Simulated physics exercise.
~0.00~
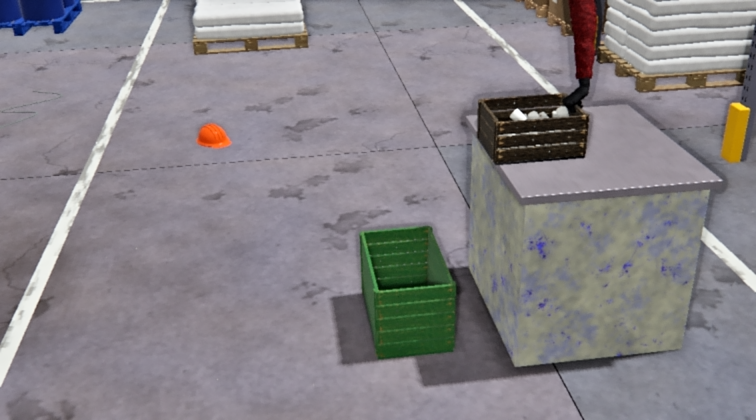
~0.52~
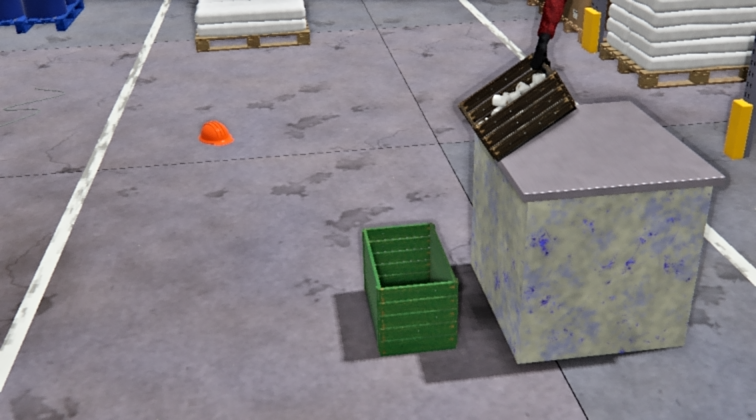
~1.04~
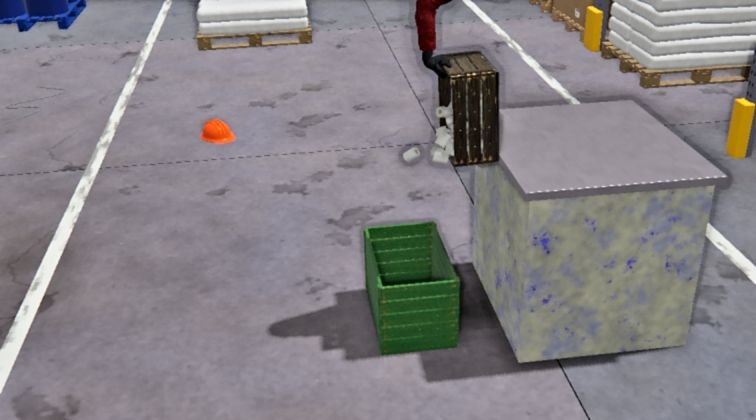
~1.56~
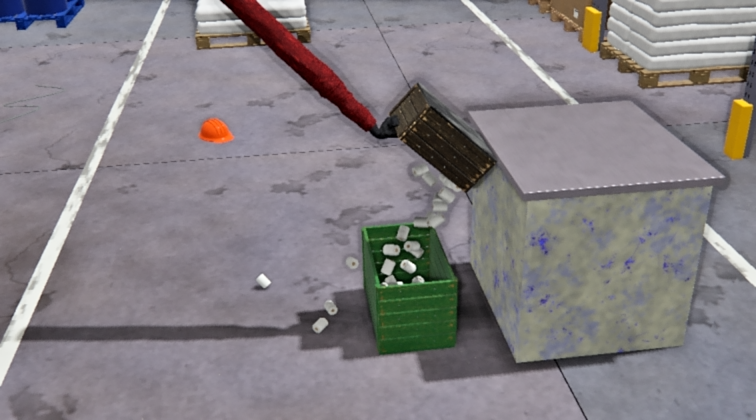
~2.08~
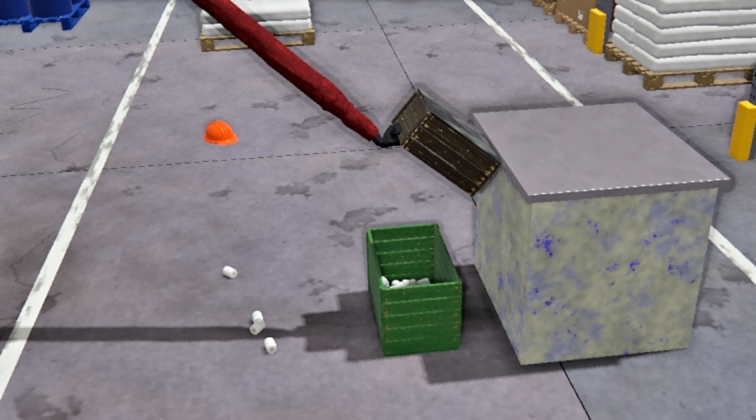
To begin with, a dark slatted box of white paper rolls sits on a mottled bench, gripped by a red arm, with an open green bin on the floor below. The arm lifts the box and tips it towards the left. It swings past the bench's edge until the box stands on end and rolls begin to slide out. Tilted further, the box pours its load down, most of it dropping into the green bin while a few rolls scatter leftwards. Finally the box hangs tipped over, with rolls in the bin and four on the floor beyond it.
